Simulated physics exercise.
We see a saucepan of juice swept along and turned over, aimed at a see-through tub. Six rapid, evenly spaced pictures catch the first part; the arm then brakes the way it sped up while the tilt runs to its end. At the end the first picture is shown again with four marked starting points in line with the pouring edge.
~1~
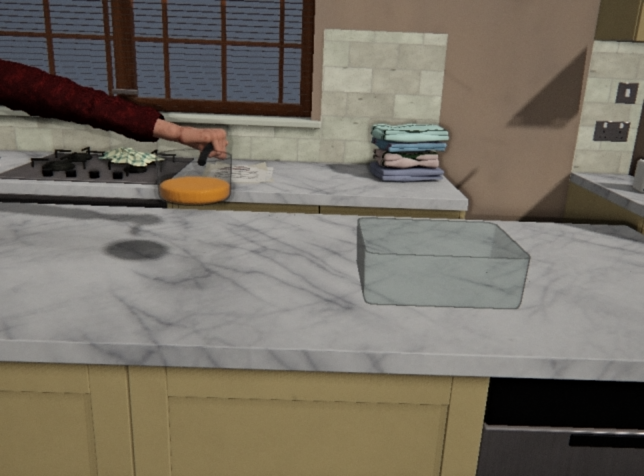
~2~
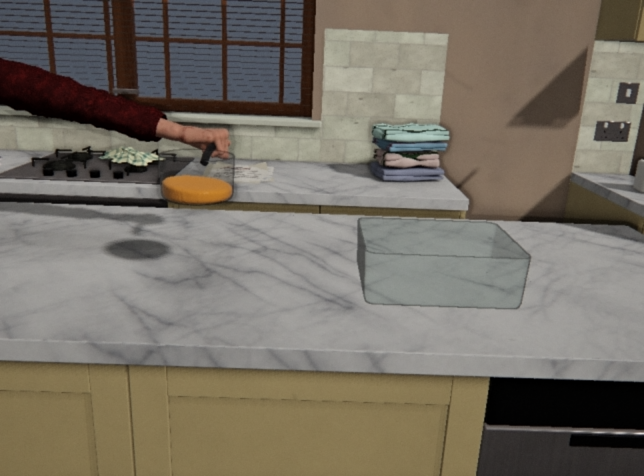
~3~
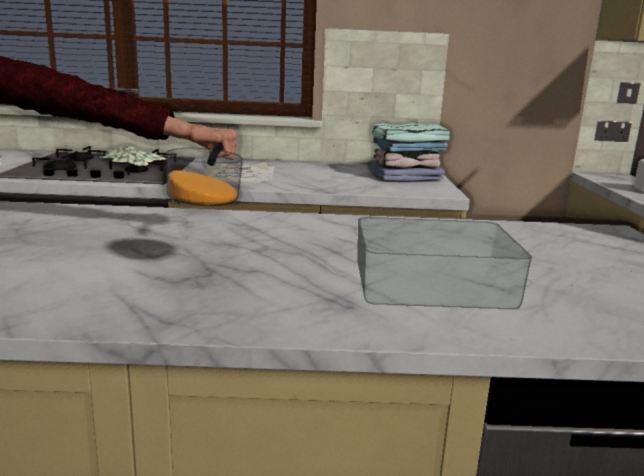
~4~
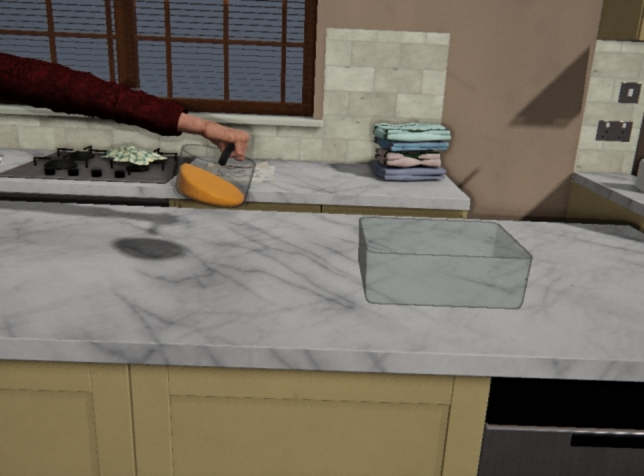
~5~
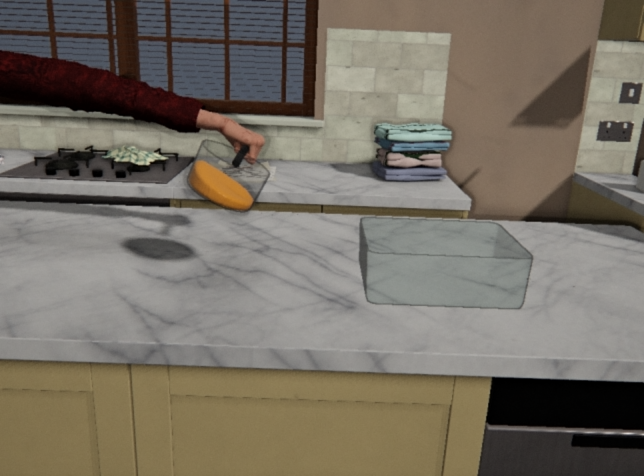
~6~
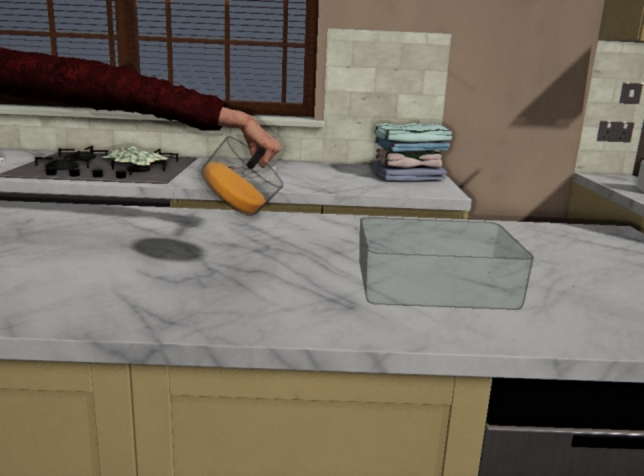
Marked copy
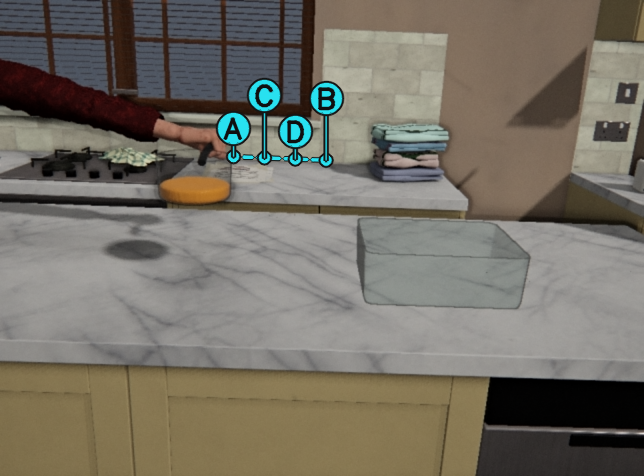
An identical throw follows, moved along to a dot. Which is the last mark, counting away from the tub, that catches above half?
Spot C just does it.
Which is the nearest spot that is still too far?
That is spot A.
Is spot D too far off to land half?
No, that is safe.
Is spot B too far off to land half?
No, not at all.
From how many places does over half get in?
Three.
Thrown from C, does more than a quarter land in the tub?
Yes, it does.
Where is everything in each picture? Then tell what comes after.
Upright, lip at (230, 156); tub from (363, 302) to (520, 308); nothing has left yet.
Upright, lip at (233, 156); nothing has left yet.
Tipped about 4°, lip at (241, 159); nothing has left yet.
Tipped about 13°, lip at (254, 164); nothing has left yet.
Tipped about 25°, lip at (269, 174); nothing has left yet.
Tipped about 40°, lip at (282, 185); nothing has left yet.
On the marked copy, A at (233, 156); B at (326, 160); C at (264, 157); D at (295, 159).
Choosing A, about 18 % lands in the tub, 79 % falls short and 3 % goes beside or beyond.
Choosing B, about 84 % lands in the tub, 4 % falls short and 11 % goes beside or beyond.
Choosing C, about 68 % lands in the tub, 23 % falls short and 9 % goes beside or beyond.
Choosing D, about 86 % lands in the tub, 2 % falls short and 12 % goes beside or beyond.
